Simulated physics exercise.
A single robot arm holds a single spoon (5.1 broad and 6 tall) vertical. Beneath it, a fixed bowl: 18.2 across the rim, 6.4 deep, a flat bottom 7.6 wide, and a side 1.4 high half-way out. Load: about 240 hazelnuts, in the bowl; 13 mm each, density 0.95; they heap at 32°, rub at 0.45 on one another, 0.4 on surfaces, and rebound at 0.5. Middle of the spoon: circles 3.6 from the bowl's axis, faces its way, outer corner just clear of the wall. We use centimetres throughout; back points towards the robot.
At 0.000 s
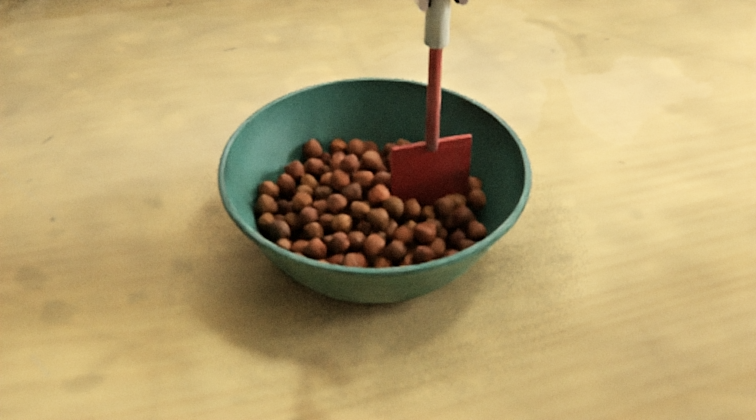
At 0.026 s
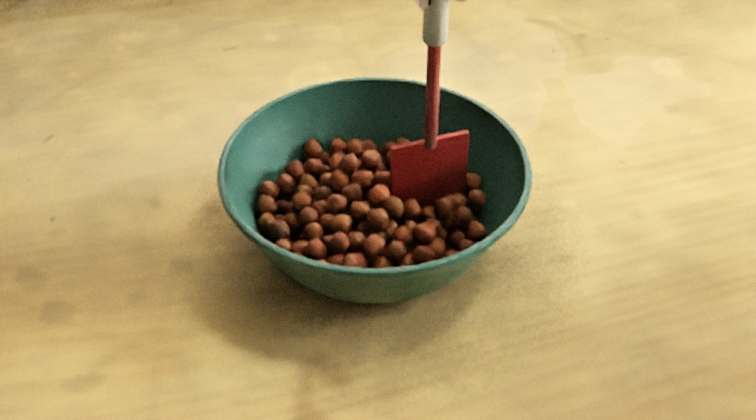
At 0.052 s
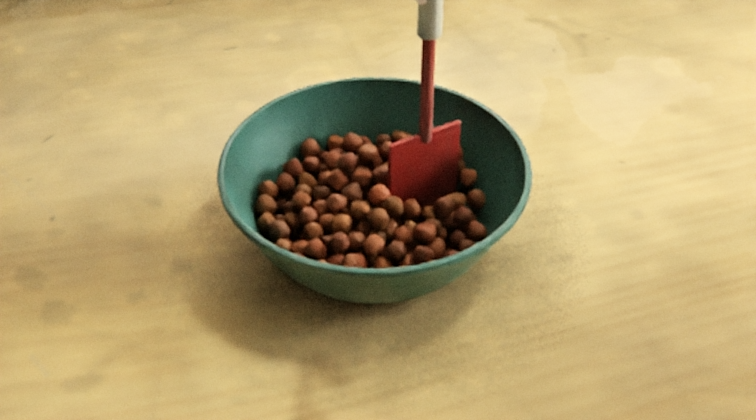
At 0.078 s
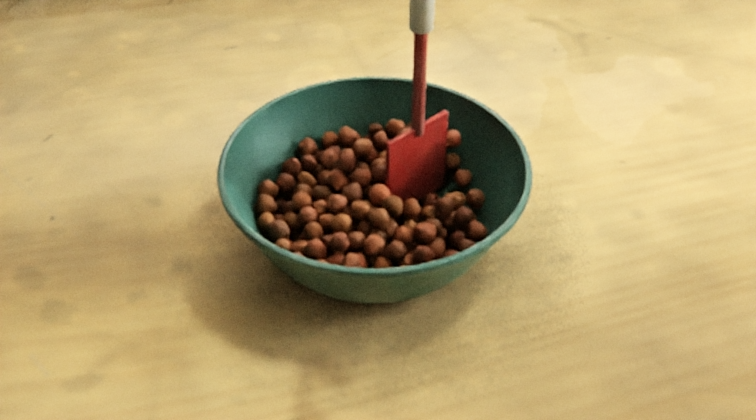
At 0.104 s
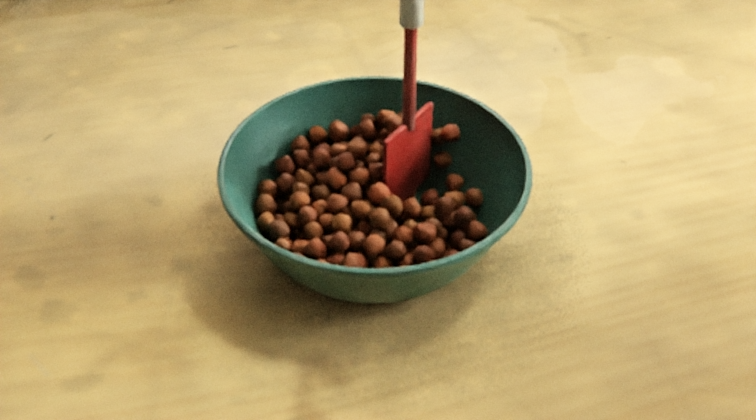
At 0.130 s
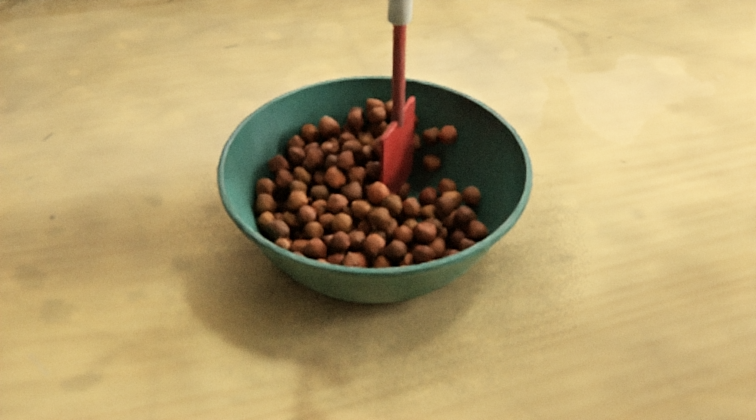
Red spatula-like tool moving left and turning edge-on through small brown balls in a teal bowl, pushing some up behind it.
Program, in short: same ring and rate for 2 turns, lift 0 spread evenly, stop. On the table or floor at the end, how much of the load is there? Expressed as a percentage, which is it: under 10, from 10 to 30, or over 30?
The percentage is from 10 to 30.
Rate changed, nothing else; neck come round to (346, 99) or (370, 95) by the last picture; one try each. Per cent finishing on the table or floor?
It comes to close to 45 per cent and close to 30 per cent.
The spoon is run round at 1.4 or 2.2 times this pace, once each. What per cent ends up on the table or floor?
Some 25 and 50 per cent.
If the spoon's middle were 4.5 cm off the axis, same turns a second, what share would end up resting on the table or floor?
It would be near 25 per cent.
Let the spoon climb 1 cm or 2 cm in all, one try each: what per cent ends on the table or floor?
Some 15 and 10 per cent.
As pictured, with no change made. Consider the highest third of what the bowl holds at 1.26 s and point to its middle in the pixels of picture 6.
Near (378, 245).
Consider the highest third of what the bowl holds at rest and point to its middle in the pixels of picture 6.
The centre sits around (418, 148) in the last picture.
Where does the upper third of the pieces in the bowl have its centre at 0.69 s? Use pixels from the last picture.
Upper-third centre: Approx. (467, 177) px.
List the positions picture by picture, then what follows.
In the first picture, spoon neck at (433, 122), 0° round; upper third of the load around (366, 199), from x 265 to 475, top at y 150; 243 in the bowl.
In the second picture, spoon neck at (431, 119), 4° round; upper third of the load around (366, 199), from x 265 to 475, top at y 145.
In the third picture, spoon neck at (426, 113), 15° round; upper third of the load around (366, 193), from x 265 to 475, top at y 140.
In the fourth picture, spoon neck at (419, 107), 27° round; upper third of the load around (362, 181), from x 265 to 475, top at y 125.
In the fifth picture, spoon neck at (409, 102), 39° round; upper third of the load around (361, 172), from x 265 to 475, top at y 120.
In the sixth picture, spoon neck at (398, 98), 51° round; upper third of the load around (353, 167), from x 265 to 475, top at y 105; 243 in the bowl.
By 0.69 s, 315° round, highest piece 9 above the table; 227 in the bowl, 15 on the table or floor, 1 in flight or on the tool.
By 1.26 s, 219° round, highest piece 8 above the table; 210 in the bowl, 32 on the table or floor, 1 in flight or on the tool.
By 1.74 s, 0° round, highest piece 7 above the table; 193 in the bowl, 50 on the table or floor.
By 2.44 s, 0° round, highest piece 7 above the table; 193 in the bowl, 50 on the table or floor.
Final count, 193 in the bowl, 50 on the table or floor. That is 21 % on the table or floor.
